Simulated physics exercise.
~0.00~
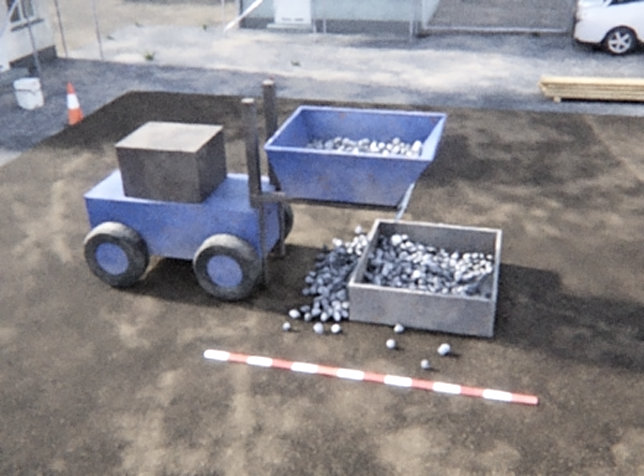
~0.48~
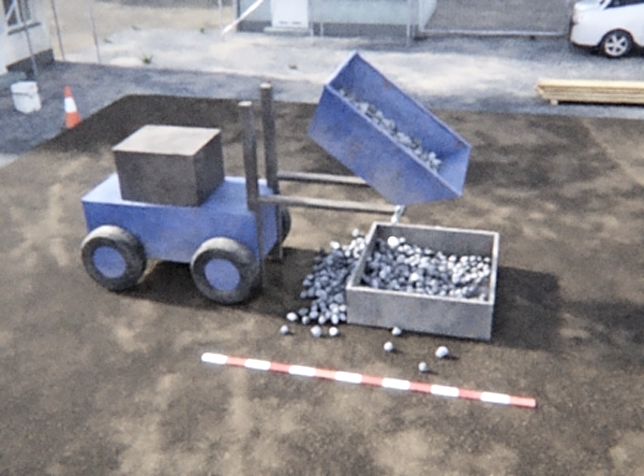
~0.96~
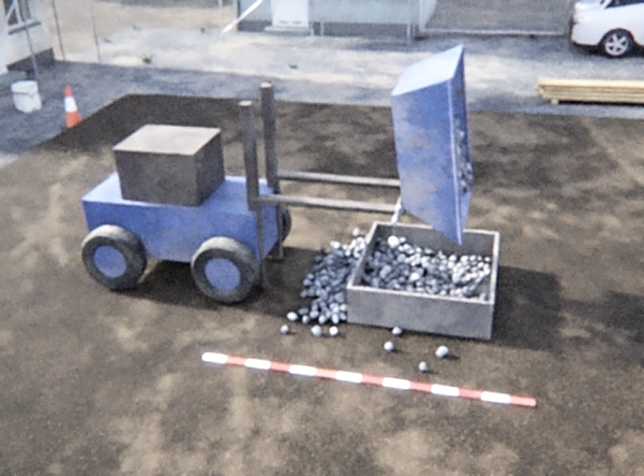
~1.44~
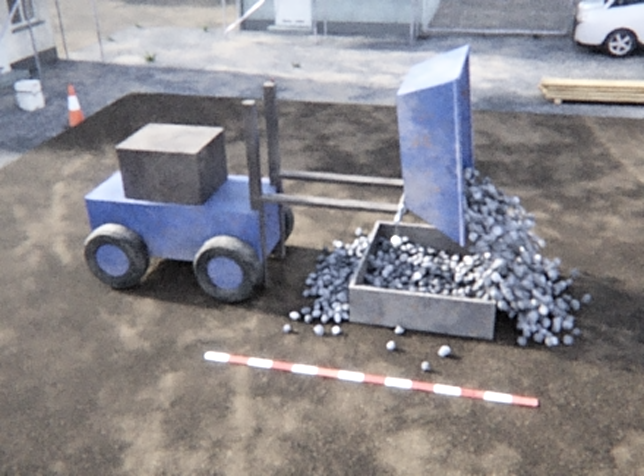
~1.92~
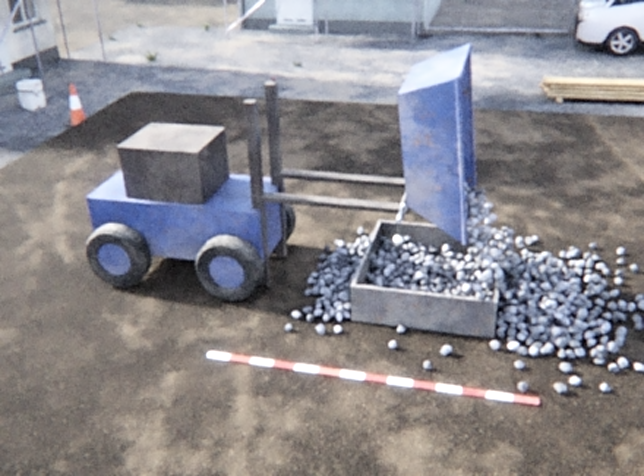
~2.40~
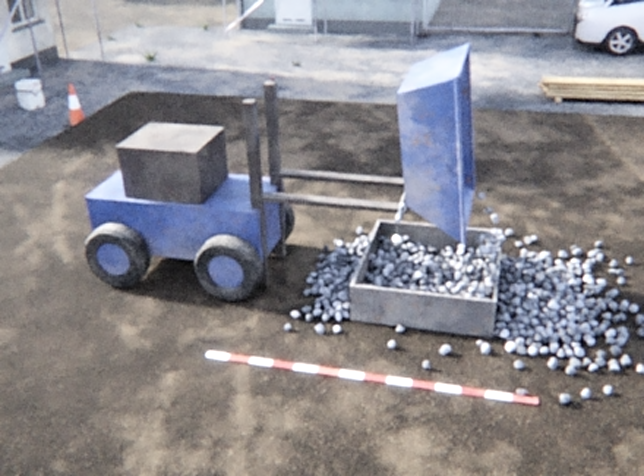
In this clip, a blue fork truck tips its raised skip of grey stones steeply to the right over an open bin already holding stones; some land in the bin, but most spill beyond its right side, spreading across the ground while the emptied skip stays tipped.
